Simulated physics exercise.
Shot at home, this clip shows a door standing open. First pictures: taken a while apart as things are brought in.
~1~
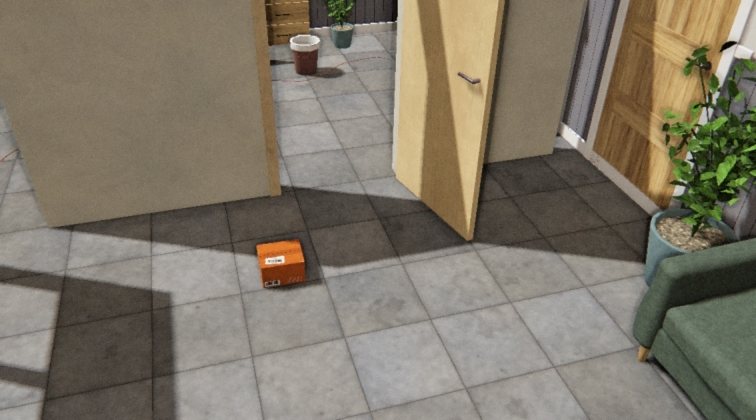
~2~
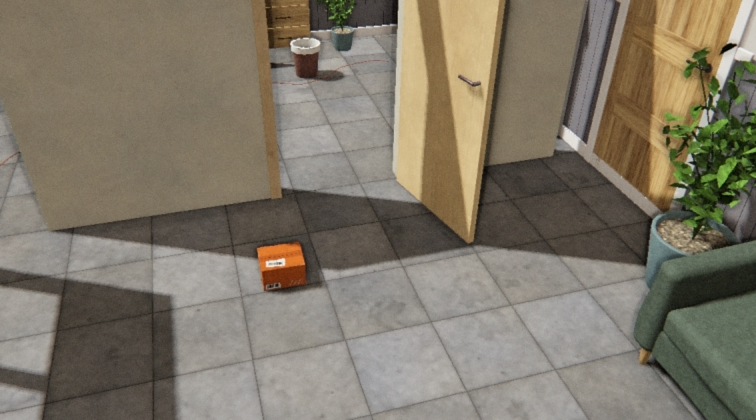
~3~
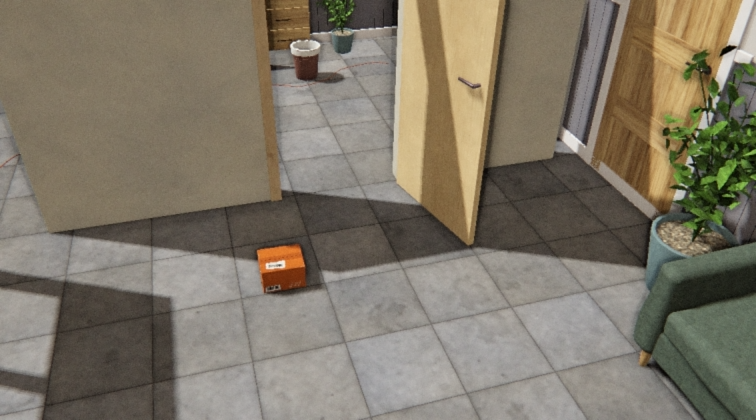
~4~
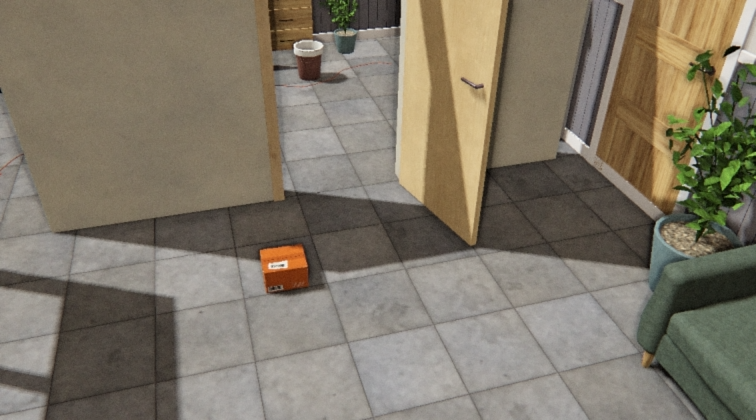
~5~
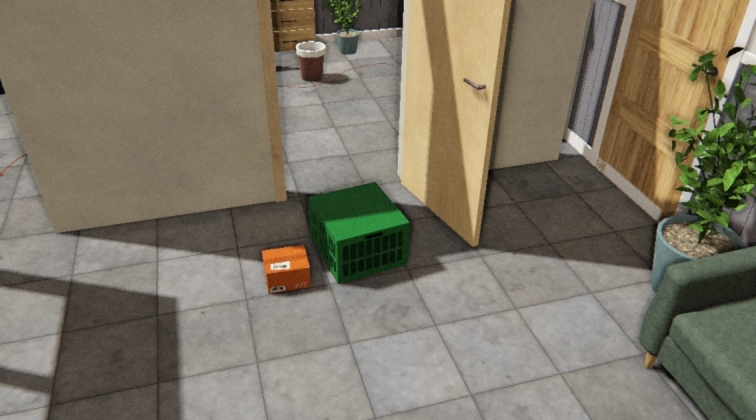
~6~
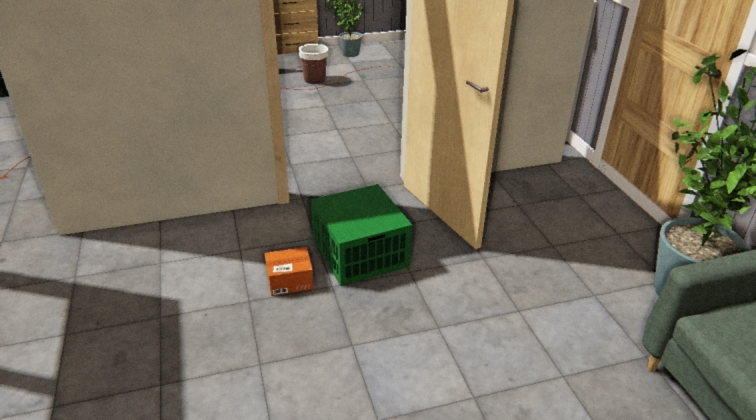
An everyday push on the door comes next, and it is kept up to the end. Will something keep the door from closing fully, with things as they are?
Okay, the door ends up with a gap before the frame.
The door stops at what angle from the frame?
About 70°.
Then, 0.40 s past the last view, door 96° open.
Then, 0.70 s past the last view, door 82° open.
Then, 0.90 s past the last view, door 72° open.
Finally, door 72° open; both still in place. Final places as the last picture's camera would see them, green chest near (359, 233).
